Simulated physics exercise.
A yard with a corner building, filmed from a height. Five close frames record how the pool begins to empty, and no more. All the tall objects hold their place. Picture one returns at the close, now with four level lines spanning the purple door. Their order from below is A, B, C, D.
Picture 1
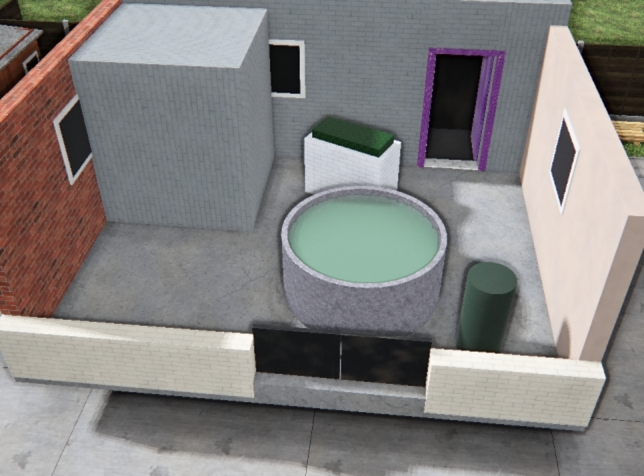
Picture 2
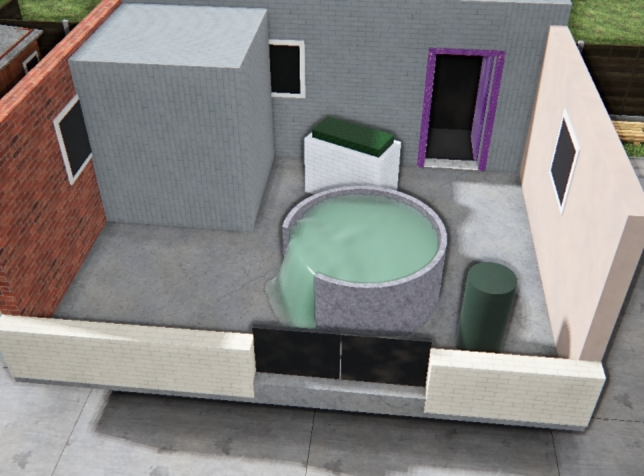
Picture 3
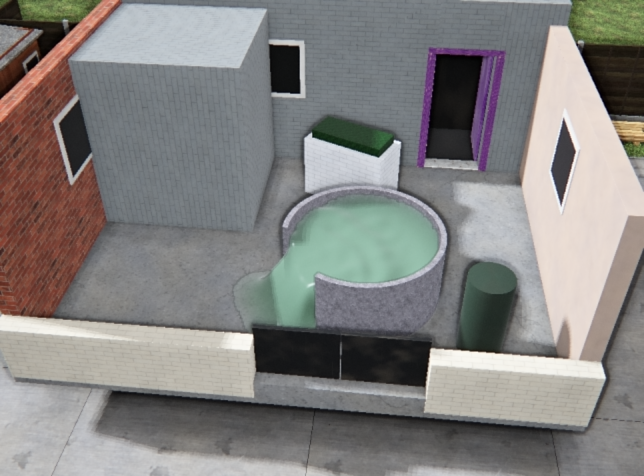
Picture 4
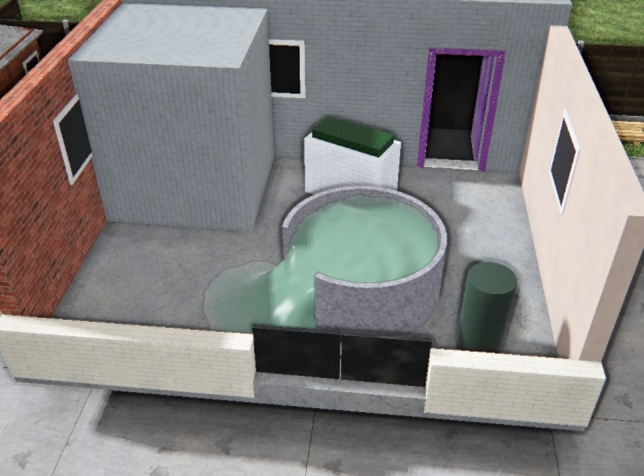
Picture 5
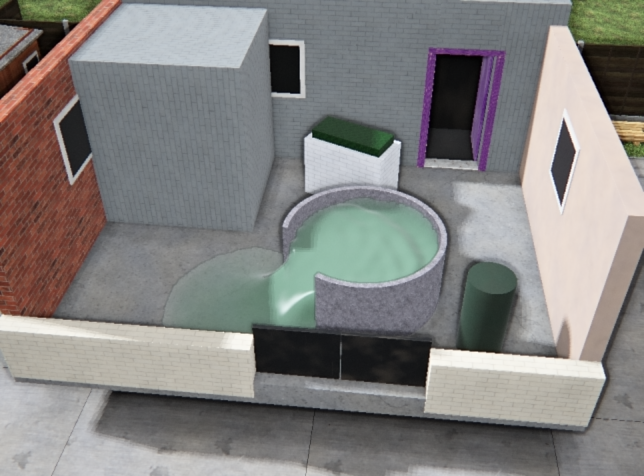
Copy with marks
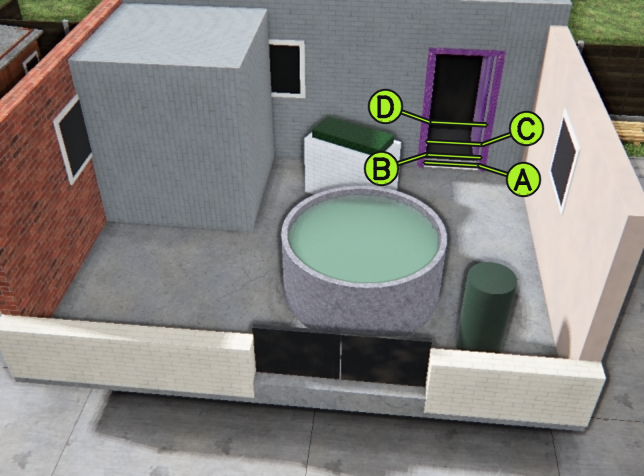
Walled yard with a round stone pool, its wall opening at the front left and green water spreading leftward across the ground.
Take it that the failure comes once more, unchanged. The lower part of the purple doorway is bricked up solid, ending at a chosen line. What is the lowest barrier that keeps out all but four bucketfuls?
A will do.
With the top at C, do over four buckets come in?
No, not at all.
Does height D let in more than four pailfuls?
No, that is safe.
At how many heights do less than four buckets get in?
All of them.
On the marked copy, A at (451, 164); B at (453, 156); C at (454, 143); D at (457, 123); from the bottom up A, B, C, D.
If A is chosen, a splash gets over, under a bucket.
If B is chosen, nothing gets over.
If C is chosen, nothing gets over.
If D is chosen, nothing gets over.
